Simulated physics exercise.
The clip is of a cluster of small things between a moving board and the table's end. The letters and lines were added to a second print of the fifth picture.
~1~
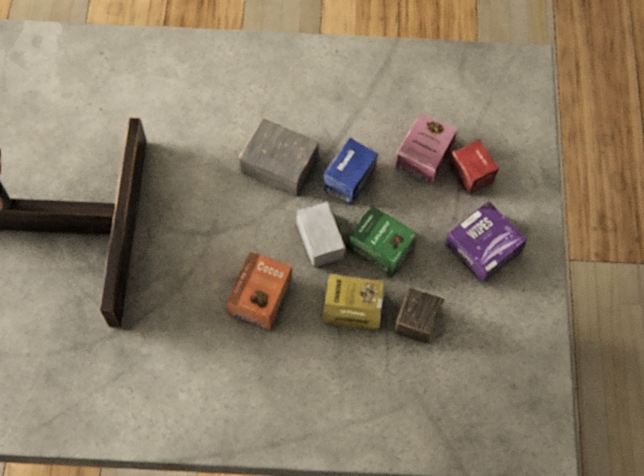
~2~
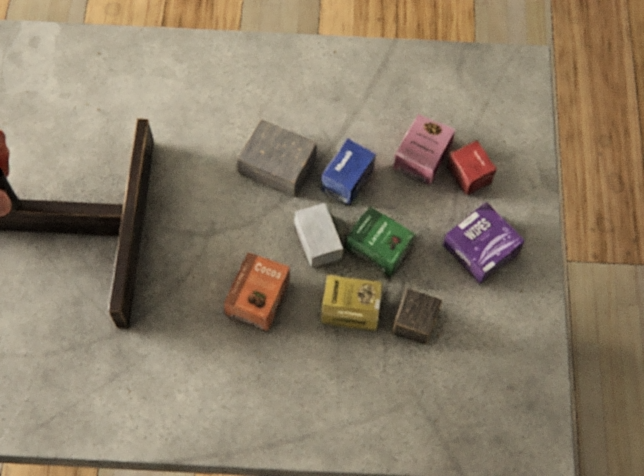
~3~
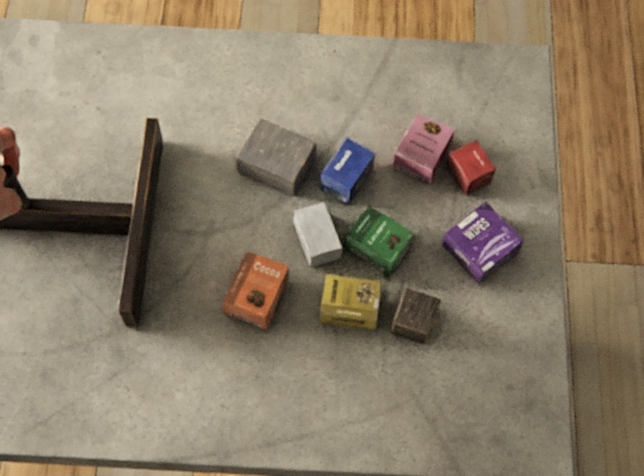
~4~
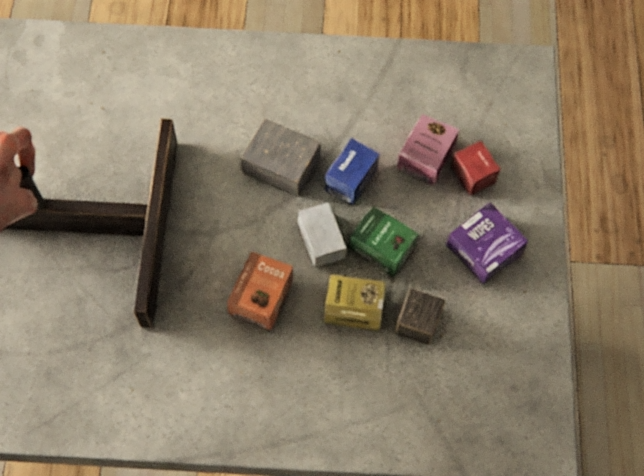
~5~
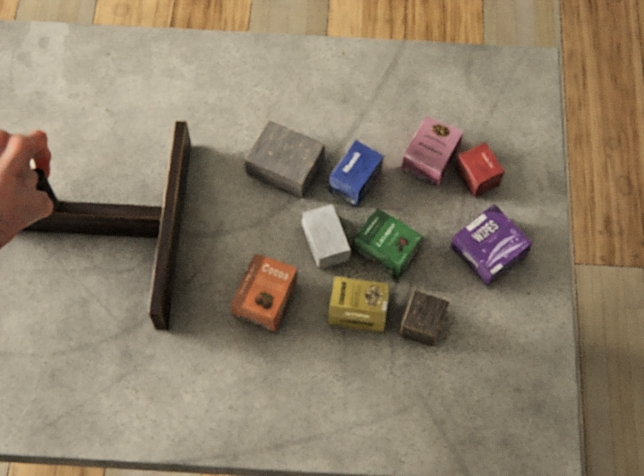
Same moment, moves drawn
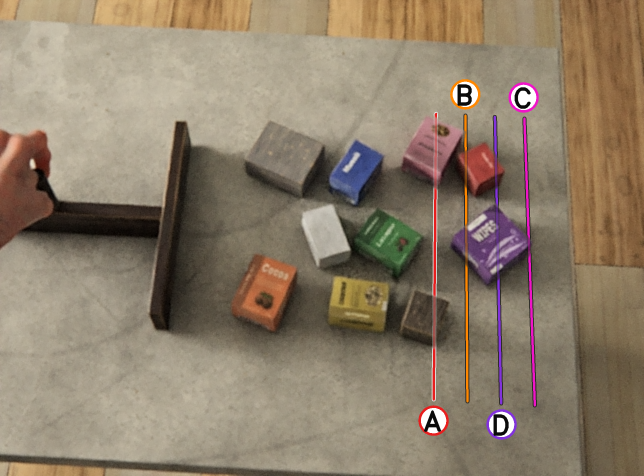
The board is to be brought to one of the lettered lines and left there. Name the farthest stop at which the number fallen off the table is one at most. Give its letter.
As far as mark A.
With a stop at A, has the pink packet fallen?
No.
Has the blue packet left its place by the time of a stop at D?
Yes.
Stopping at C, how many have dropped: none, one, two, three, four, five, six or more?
In all, six or more.
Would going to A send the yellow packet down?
No.
On the copy, A at (435, 247); B at (466, 249); C at (529, 252); D at (498, 251).
On A. First, board (264, 218); grey block (314, 154); orange packet (291, 292).
Then, board (359, 223); red packet (524, 170); purple box (495, 244).
Finally, board (434, 227); red packet (561, 175); black block (560, 324); none fallen.
By contrast, B drops three; C drops seven; D drops six.
